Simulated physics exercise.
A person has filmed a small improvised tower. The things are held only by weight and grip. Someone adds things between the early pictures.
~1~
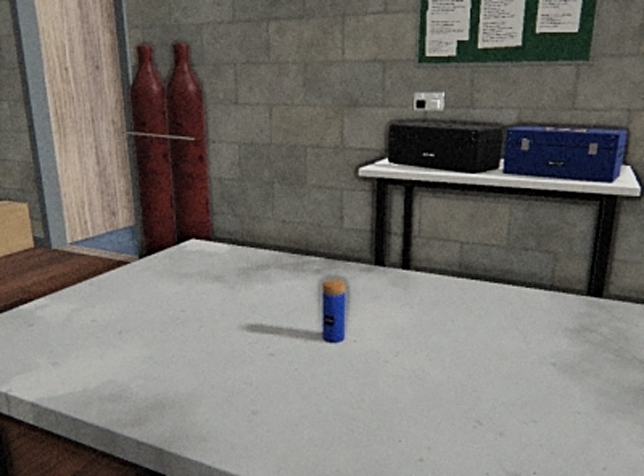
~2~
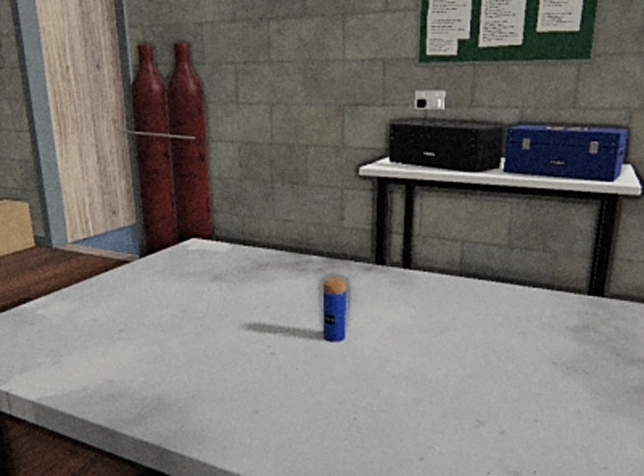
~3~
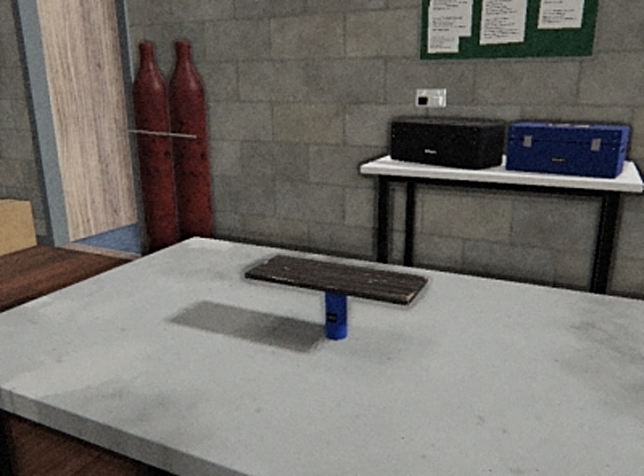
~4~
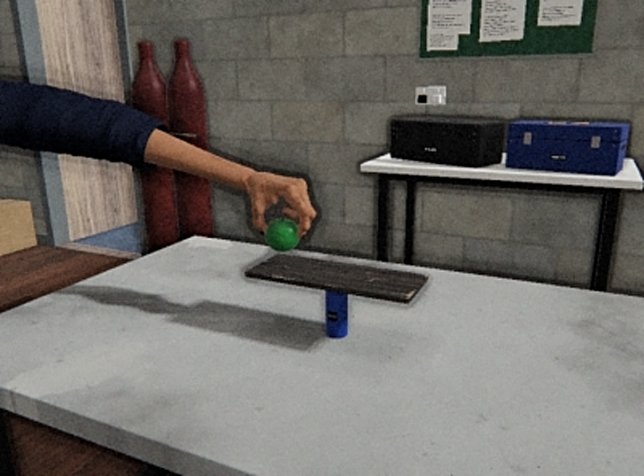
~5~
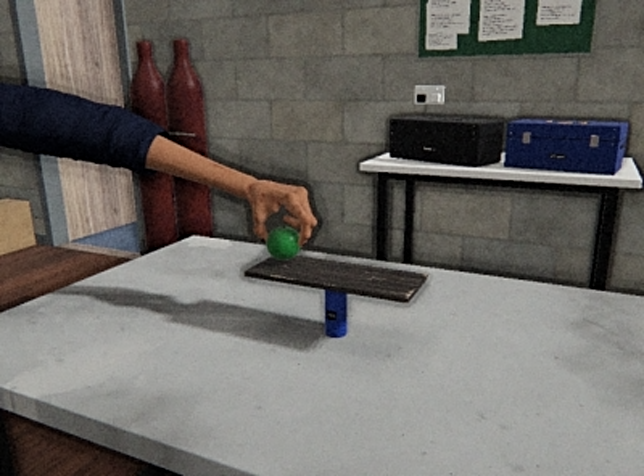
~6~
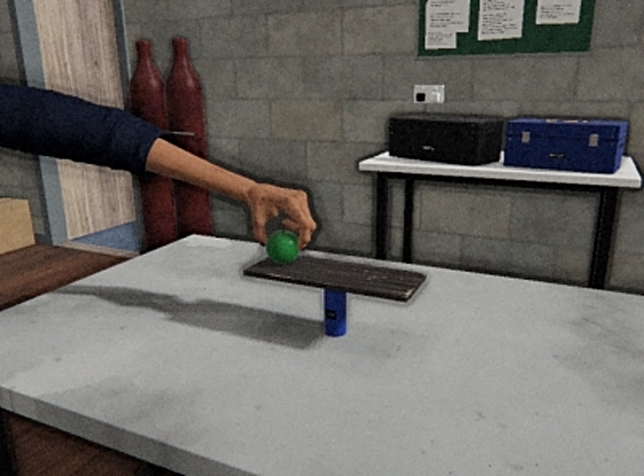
A dark plank appears flat across the top of an upright blue shaker with an orange top, and then a dark-sleeved arm is seen reaching in from the left, its hand lowering a green apple slightly onto the plank's left part and staying there. The pale tabletop is viewed from slightly above by a nearly still camera. Behind it, red cylinders stand left against a grey block wall, with black and blue cases right.
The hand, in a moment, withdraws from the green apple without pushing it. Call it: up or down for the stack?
Down - it falls.
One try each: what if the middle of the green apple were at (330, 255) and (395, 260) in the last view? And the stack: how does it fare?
Result of try one: No collapse; result of try two: Collapse.
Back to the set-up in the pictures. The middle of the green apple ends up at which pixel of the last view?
Roughly pixel (255, 300) in the last picture.
Then, 0.40 s past the last view, green apple now fallen; black board rocked 56° from its first pose.
Then, 0.80 s past the last view, blue shaker and black board now fallen.
Finally, fallen, green apple, blue shaker and black board. Final places as the last picture's camera would see them, green apple near (255, 300). The stack gives way.
